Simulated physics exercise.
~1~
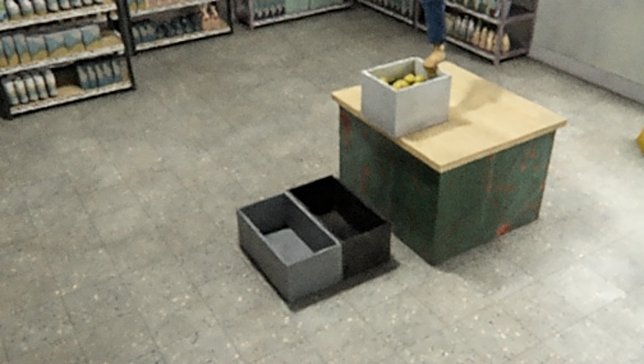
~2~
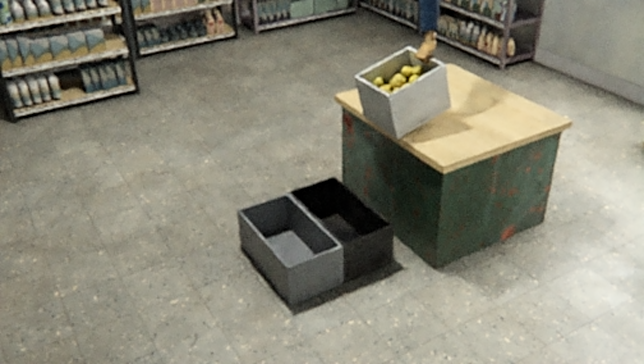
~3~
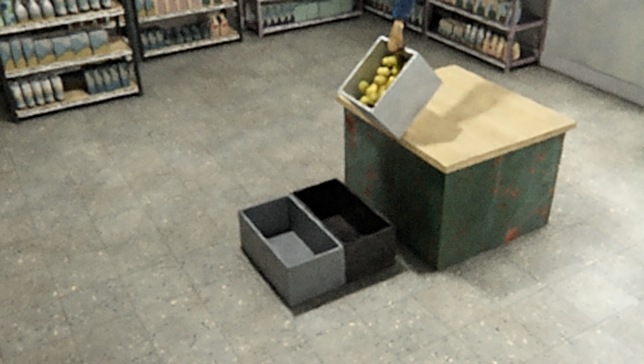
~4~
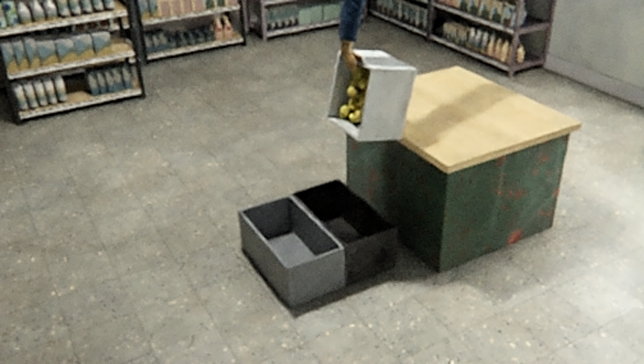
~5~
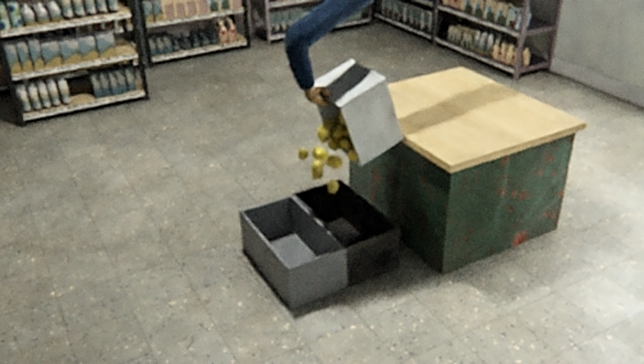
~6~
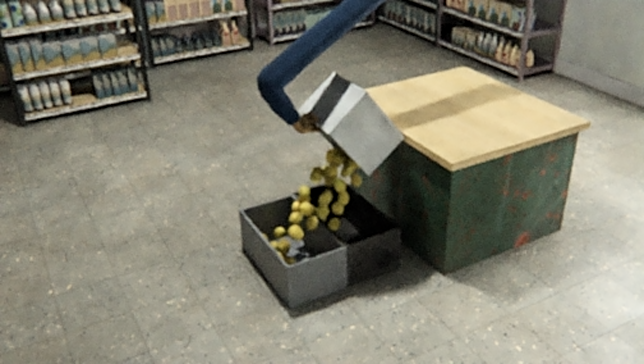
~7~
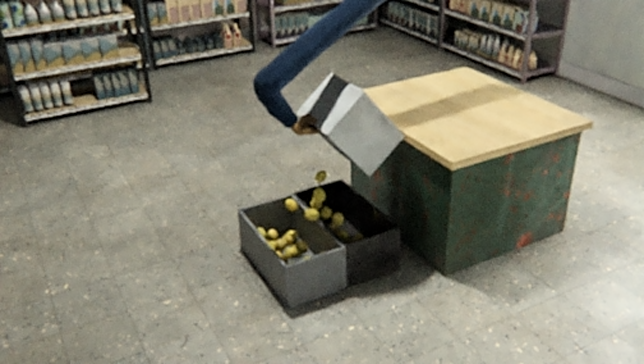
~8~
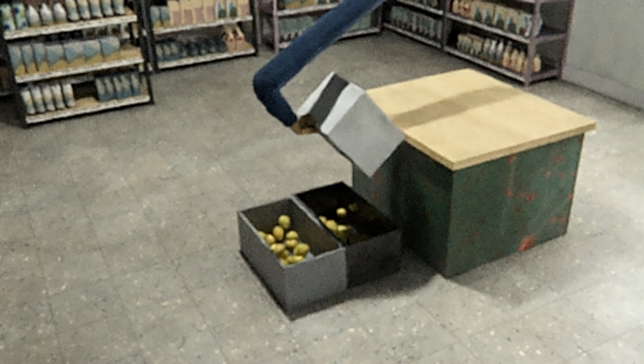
In a shop, an arm tips a crate, spilling yellow fruit into grey and black boxes.
